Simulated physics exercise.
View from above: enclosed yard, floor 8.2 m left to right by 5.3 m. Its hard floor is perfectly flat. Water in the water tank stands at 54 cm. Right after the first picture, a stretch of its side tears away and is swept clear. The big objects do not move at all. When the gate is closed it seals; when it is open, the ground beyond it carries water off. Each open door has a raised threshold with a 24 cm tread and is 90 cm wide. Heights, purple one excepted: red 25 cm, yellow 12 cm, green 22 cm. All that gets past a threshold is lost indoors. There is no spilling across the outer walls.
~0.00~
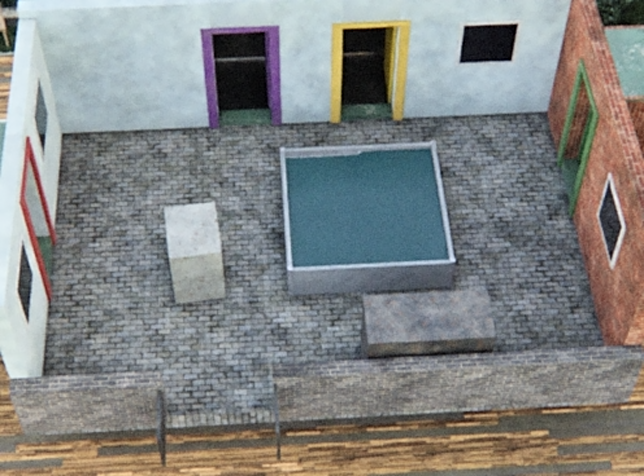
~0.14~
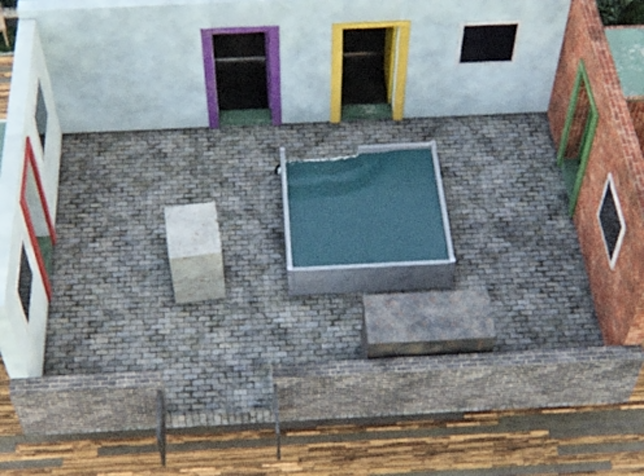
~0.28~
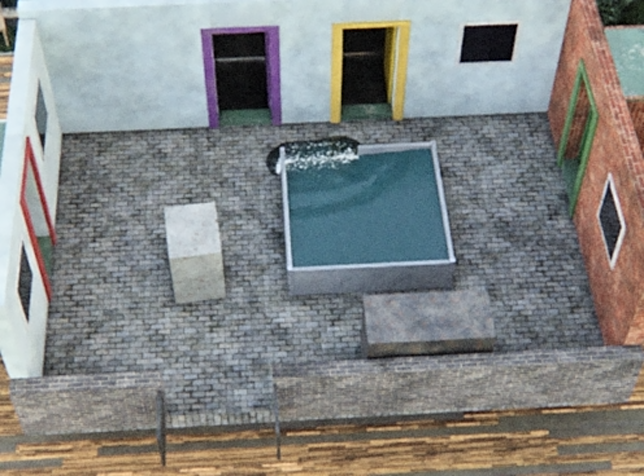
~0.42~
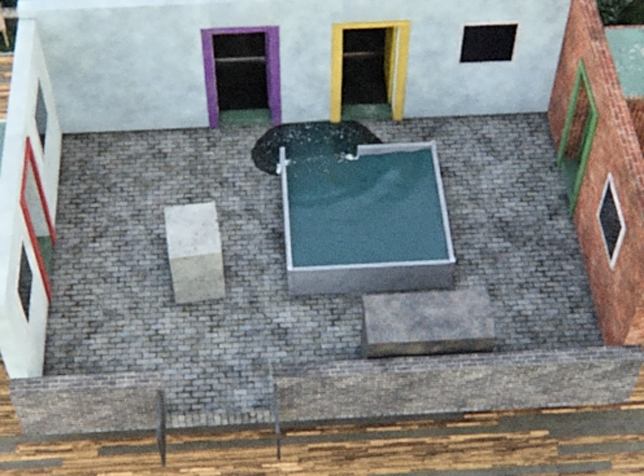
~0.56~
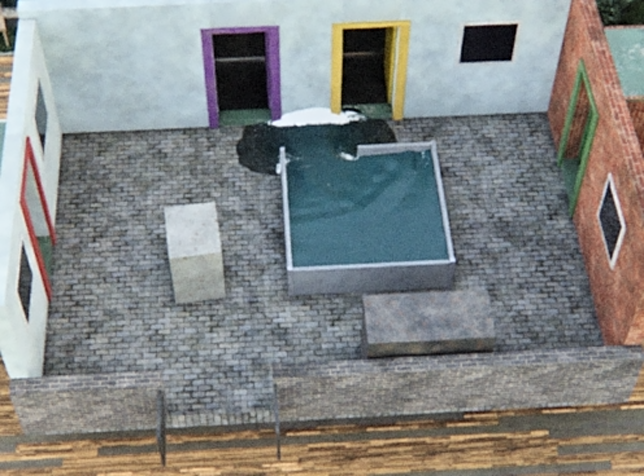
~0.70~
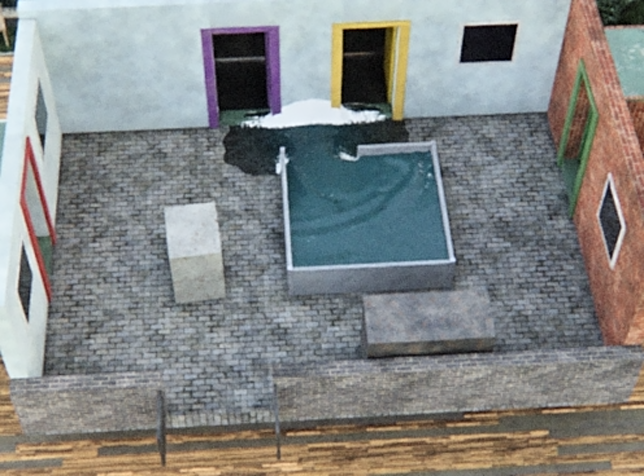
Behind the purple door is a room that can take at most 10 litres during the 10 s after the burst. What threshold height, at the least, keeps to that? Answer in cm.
I would say about 26 cm.
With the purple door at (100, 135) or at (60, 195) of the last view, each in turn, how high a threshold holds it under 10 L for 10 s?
In turn: About 15 cm, about 17 cm.
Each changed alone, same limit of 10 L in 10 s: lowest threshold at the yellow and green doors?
Close to 26 cm (yellow) and close to 10.5 cm (green).
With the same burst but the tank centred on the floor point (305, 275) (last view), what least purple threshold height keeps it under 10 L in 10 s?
29 cm, give or take.
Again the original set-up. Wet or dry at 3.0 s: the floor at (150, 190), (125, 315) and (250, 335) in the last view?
Status: Submerged / clear / clear.
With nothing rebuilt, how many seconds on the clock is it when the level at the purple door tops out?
Around 1.8 seconds.
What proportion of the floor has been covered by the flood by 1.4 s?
About 10 per cent.
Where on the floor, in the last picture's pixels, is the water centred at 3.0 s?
Centre of the water: Approx. (329, 198) px.
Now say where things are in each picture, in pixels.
The water tank at (364, 207) is whole and still, 54 cm deep; the purple door at (243, 82) is dry, in the first picture.
The gap is on the far side, the front 0.3 m out at a hidden place; the back of the water tank holds 54 cm, in the second picture.
The gap is on the far side, the front 0.7 m out at (301, 144); the back of the water tank holds 54 cm, in the third picture.
The gap is on the far side, the front 1.2 m out at (296, 123); the back of the water tank holds 54 cm, in the fourth picture.
Water pours out on the far side and has run 1.3 m, to (352, 110); about 8 cm deep outside, 54 cm at the back, in the fifth picture.
The gap is on the far side, the front 1.4 m out at (235, 125); the back of the water tank holds 54 cm; water is at the purple door at (243, 82), in the sixth picture.
After 1.4 s water covers 10 % of the floor, deepest (42 cm) near (310, 125); 22 cm at the purple door, 8 litres in over its 12 cm threshold.
After 3.0 s water covers 35 % of the floor, deepest (32 cm) near (310, 125); 20 cm at the purple door, 89 litres in over its 12 cm threshold.
After 10.0 s water covers 95 % of the floor, deepest (12 cm) near (352, 328); 8 cm at the purple door, 135 litres in over its 12 cm threshold.
At the purple door as built, the water arrived by 0.7 s and peaked near 24 cm at 1.8 s.
With a threshold of 21.5 cm, 28 litres would have come in within the 10 s; with 29 cm, 4 litres. So under 10 litres takes about 26 cm.
